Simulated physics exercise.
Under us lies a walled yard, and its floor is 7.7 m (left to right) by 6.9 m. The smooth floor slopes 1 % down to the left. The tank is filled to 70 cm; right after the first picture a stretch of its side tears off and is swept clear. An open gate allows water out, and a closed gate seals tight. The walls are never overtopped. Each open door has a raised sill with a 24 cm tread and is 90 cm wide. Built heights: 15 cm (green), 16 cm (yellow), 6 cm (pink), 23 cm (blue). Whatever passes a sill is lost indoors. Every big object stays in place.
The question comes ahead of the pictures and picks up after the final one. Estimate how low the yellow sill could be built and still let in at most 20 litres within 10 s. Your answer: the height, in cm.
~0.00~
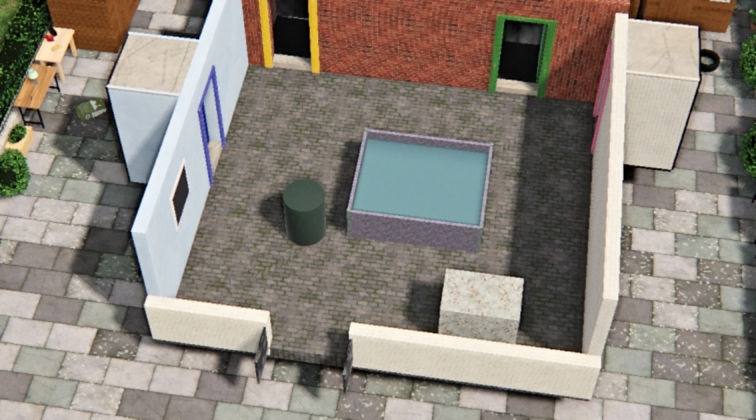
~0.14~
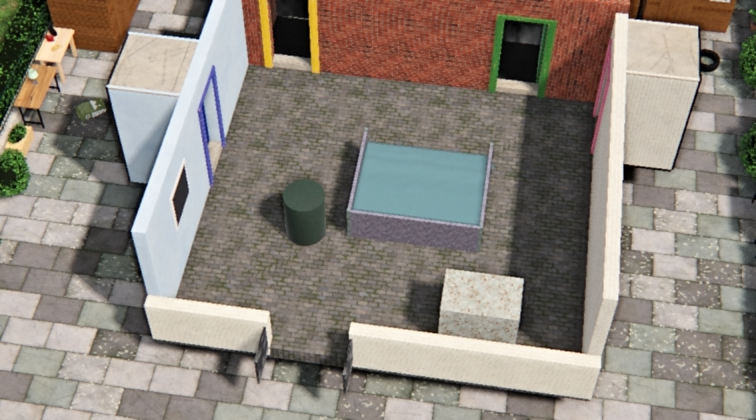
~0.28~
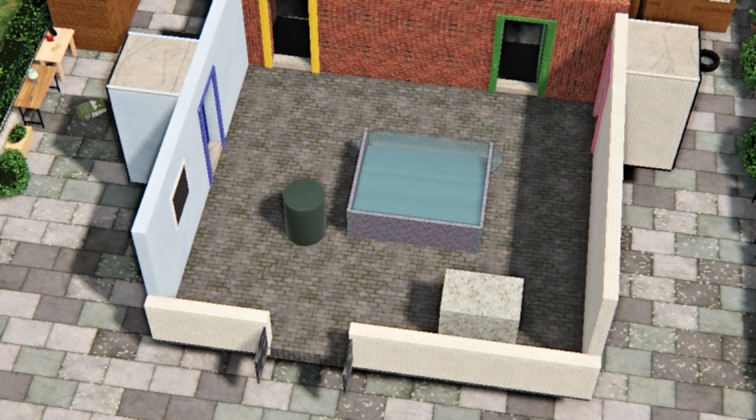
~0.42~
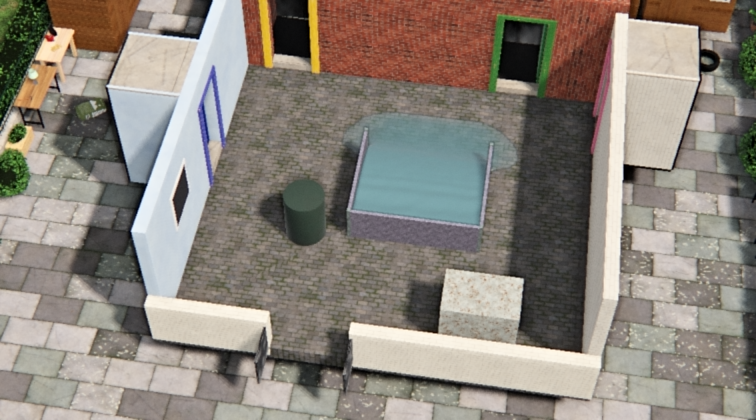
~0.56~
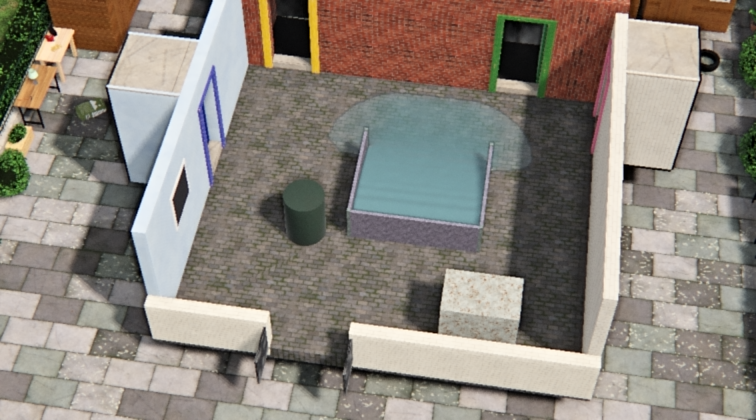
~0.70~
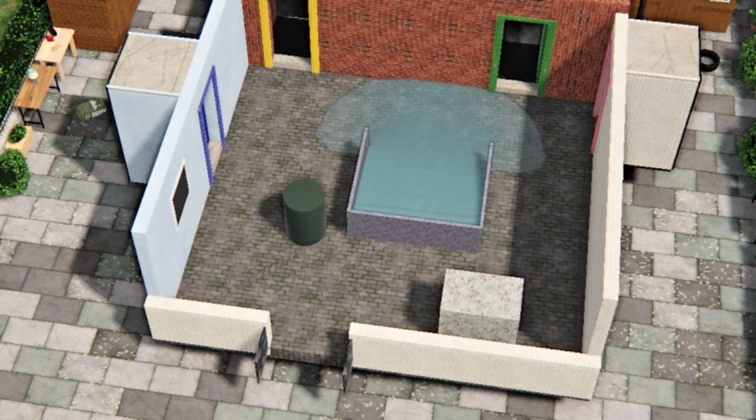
I would say 15 cm or so.
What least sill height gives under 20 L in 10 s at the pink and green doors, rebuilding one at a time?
You'd want about 25 centimetres at pink and about 24 centimetres at green.
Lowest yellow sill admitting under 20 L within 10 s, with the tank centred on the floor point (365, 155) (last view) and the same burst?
At least some 25 centimetres tall.
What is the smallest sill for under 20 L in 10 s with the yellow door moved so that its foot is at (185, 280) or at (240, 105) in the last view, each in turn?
10.5 and 25 cm.
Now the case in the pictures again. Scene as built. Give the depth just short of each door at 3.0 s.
Lab note, depth in cm: Green 22; yellow 13; pink 24; blue 5.
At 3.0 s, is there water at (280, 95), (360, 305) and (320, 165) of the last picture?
In order: Soaked, untouched, untouched.
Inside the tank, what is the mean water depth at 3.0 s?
Average depth: Approx. 15 cm.
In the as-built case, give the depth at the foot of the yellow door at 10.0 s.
It stands about 8.0 centimetres deep.
After 1.4 s water covers 25 % of the floor, deepest (49 cm) near (432, 92); it has not reached the yellow door.
After 3.0 s water covers 35 % of the floor, deepest (40 cm) near (249, 66); 13 cm at the yellow door, 0 litres in over its 16 cm sill.
After 10.0 s water covers 100 % of the floor, deepest (12 cm) near (168, 323); 8 cm at the yellow door, 17 litres in over its 16 cm sill.
At the yellow door as built, the water arrived by 1.5 s and peaked near 18 cm at 5.2 s.
Run again over the same 10 s with other heights there, 31 litres in over 13.5 cm, 9 litres over 18.5 cm. The limit of 20 litres is kept from about 15 cm up.
